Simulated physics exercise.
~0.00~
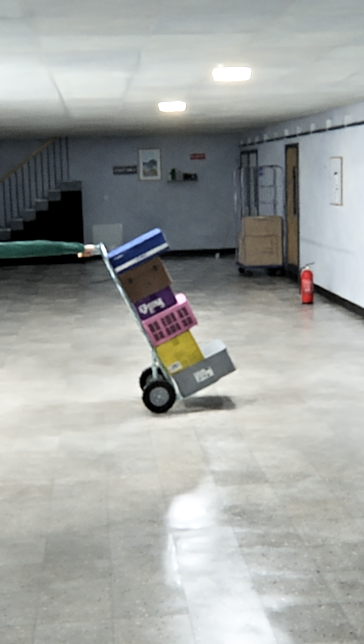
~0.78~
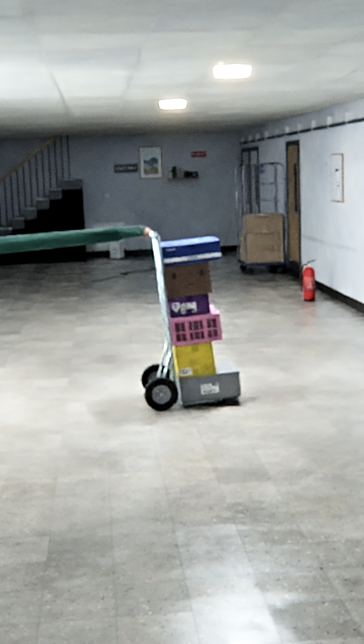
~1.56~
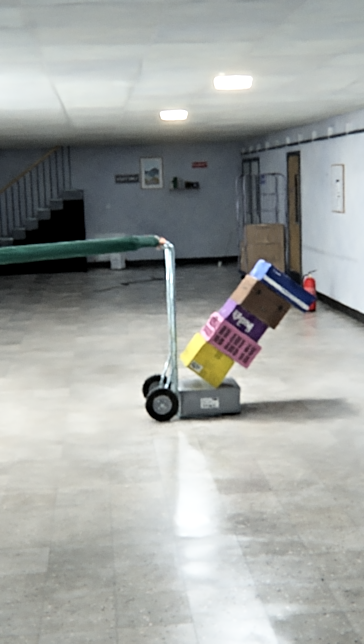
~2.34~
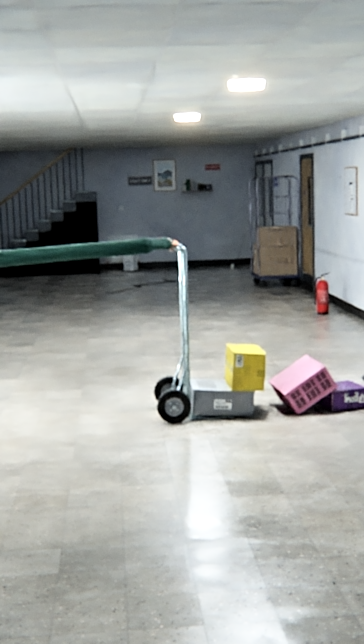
A loaded hand truck, held by someone's green-sleeved arm, swung upright, and its stack pitched forward to the right. The pink crate and purple box ended up on the floor, while the yellow box stayed tipped over on the grey tote, still on the truck.
